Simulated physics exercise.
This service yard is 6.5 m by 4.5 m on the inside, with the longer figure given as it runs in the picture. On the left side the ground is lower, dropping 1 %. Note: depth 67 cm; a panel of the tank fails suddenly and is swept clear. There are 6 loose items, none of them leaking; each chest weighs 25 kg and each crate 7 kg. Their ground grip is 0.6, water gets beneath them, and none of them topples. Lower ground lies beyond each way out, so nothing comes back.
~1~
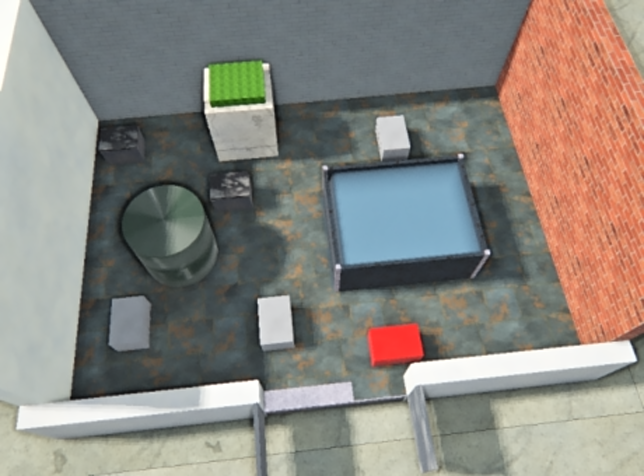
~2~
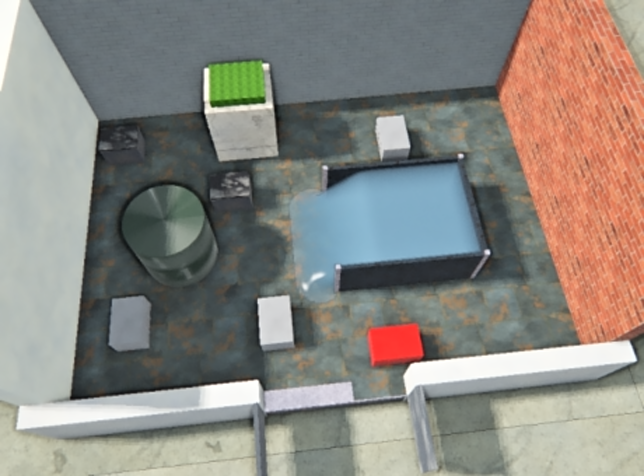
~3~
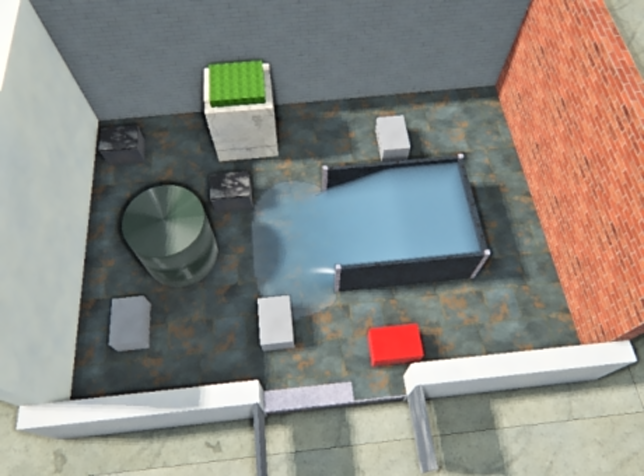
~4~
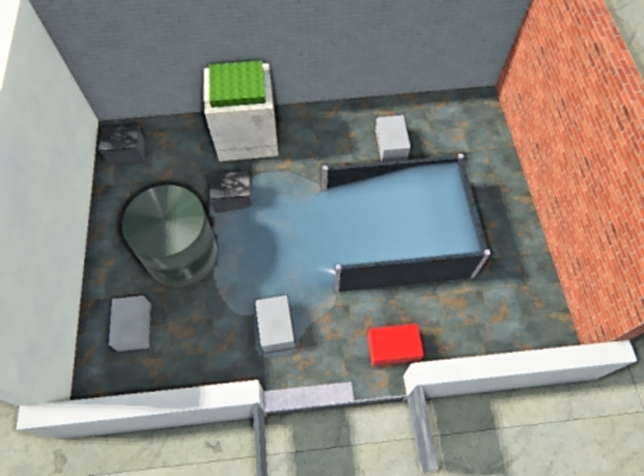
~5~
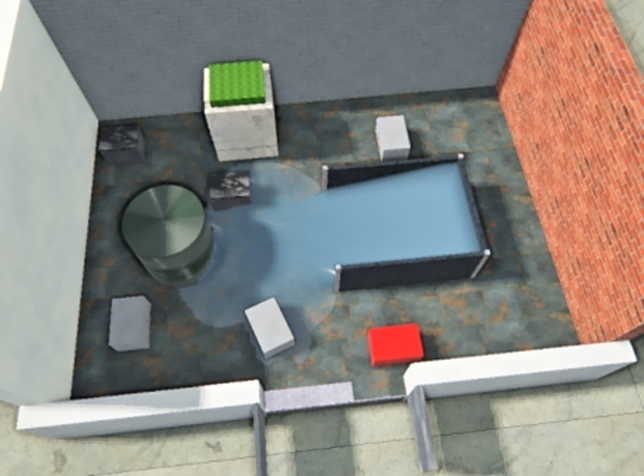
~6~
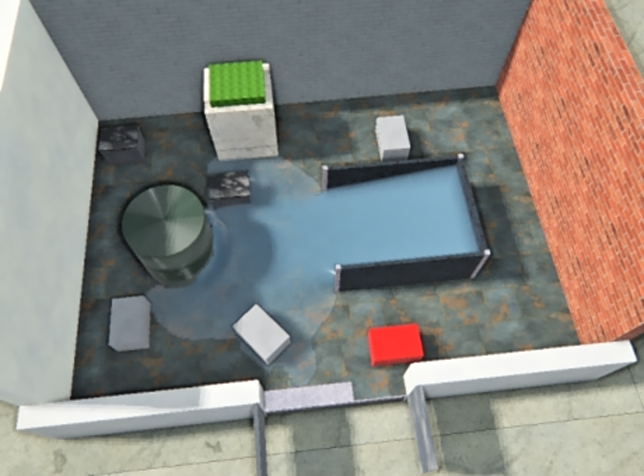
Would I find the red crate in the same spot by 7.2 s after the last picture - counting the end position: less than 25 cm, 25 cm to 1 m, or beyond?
Expect it to remain nearly in place.
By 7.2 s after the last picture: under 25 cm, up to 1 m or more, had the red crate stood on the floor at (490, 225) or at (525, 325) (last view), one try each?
Respectively: It rests almost unmoved; it rests almost unmoved.
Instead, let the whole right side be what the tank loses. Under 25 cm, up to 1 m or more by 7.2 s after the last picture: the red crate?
Outcome for the red crate: It is borne far off.
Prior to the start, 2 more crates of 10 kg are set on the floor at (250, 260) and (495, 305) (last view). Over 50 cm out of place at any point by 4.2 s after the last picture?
Well, the first one is higher and the other lower.
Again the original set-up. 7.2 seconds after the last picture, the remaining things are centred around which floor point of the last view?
(304, 196).
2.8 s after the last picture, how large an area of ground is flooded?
That flooded area is roughly 18 m2.
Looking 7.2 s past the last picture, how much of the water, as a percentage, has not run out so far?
94 %.
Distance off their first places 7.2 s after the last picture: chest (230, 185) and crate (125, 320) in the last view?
Taking them in turn, the shifts are 100 cm and 300 cm.
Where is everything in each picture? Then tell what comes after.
The first frame shows the red crate at (396, 342), on the bottom; water covers 2.6 m2; 0 of 6 have shifted.
The second frame shows the red crate at (396, 342) rests on the ground; 3.4 m2 under water; 0 of 6 have shifted.
The third frame shows the red crate at (396, 342) rests on the ground; water covers 4.5 m2; 0 of 6 have shifted.
The fourth frame shows the red crate at (396, 342) rests on the ground; 5.7 m2 under water; 0 of 6 have shifted.
The fifth frame shows the red crate at (396, 342) rests on the ground; 6.8 m2 under water; 1 of 6 have shifted.
The sixth frame shows the red crate at (396, 342), on the bottom; 8.0 m2 under water; 1 of 6 have shifted.
Then, 0.9 s after the last picture the red crate is near (396, 342), 0.0 m from its start, aground; 0 of 6 are out; 2 afloat.
Then, 2.8 s after the last picture the red crate is near (396, 342), 0.0 m from its start, aground; 0 of 6 are out; 4 afloat.
Then, 4.8 s after the last picture the red crate is near (396, 342), 0.0 m from its start, aground; 0 of 6 are out; 3 afloat.
Then, 7.2 s after the last picture the red crate is near (403, 341), 0.1 m from its start, aground; 1 of 6 are out; 2 afloat.
